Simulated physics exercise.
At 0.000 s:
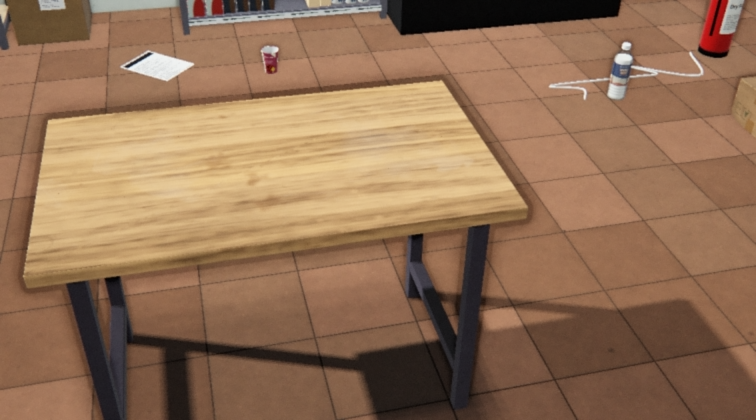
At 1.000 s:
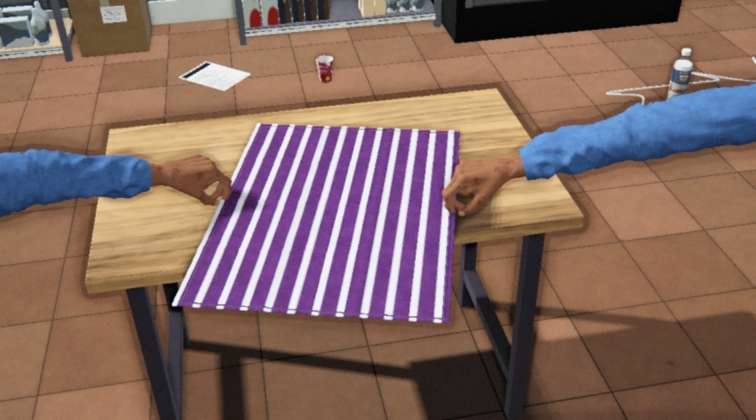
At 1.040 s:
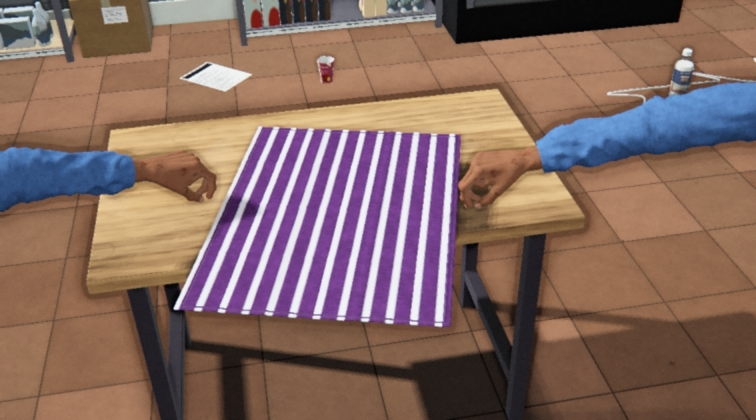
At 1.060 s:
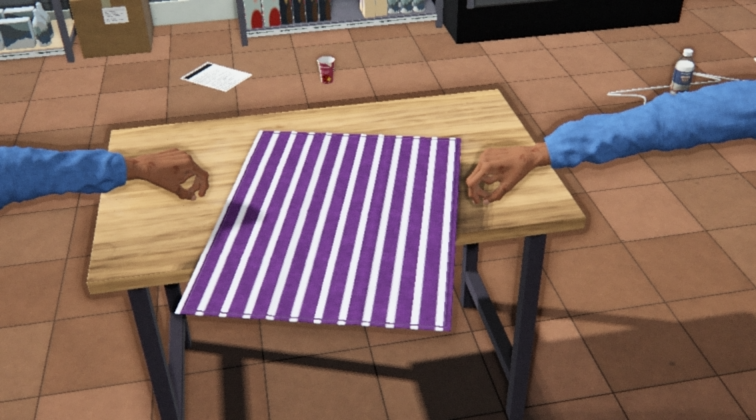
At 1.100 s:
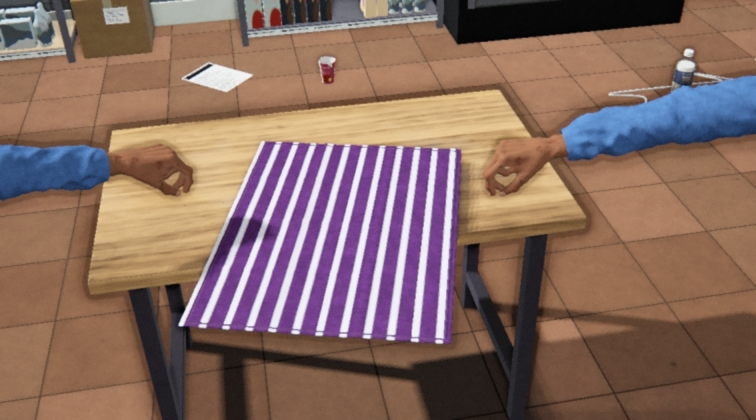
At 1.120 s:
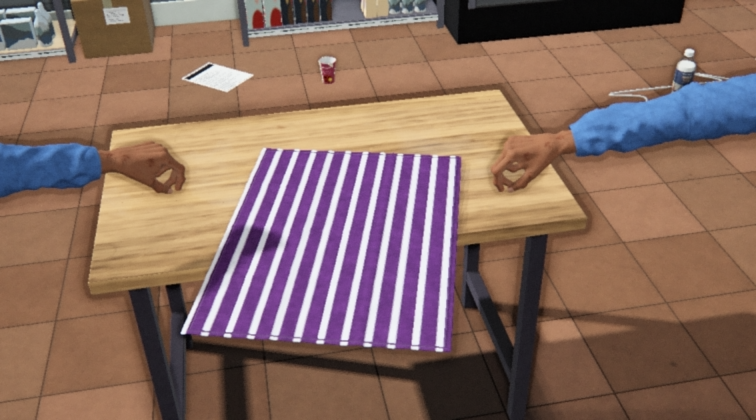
Purple-and-white striped cloth laid over a wooden table's near edge by two blue-sleeved hands, slowly sliding toward the viewer after they release it.
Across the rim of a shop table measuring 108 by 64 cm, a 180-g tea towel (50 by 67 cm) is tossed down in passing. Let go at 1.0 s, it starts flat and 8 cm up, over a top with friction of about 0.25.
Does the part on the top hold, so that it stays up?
No, it comes off.
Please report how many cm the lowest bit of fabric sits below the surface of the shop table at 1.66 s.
It's hanging something like 74 cm below the top at that point.
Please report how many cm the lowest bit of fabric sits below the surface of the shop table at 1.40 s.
About 44 cm.
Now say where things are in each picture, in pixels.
The bare shop table, in the first picture.
Tea towel corners (173, 306) (258, 124) (460, 132) (449, 323), in the second picture.
Tea towel corners (174, 309) (259, 127), in the third picture.
Tea towel corners (176, 314) (260, 131), in the fourth picture.
Tea towel corners (179, 326) (262, 142), in the fifth picture.
Tea towel corners (182, 334) (263, 149) (461, 157) (450, 352), in the sixth picture.
By 1.4 s, 35 % of the tea towel is still over the top.
By 1.7 s, 0 % of the tea towel is still over the top.
By 1.9 s, 0 % of the tea towel is still over the top.
By 2.2 s, 0 % of the tea towel is still over the top.
By 4.4 s, 0 % of the tea towel is still over the top.
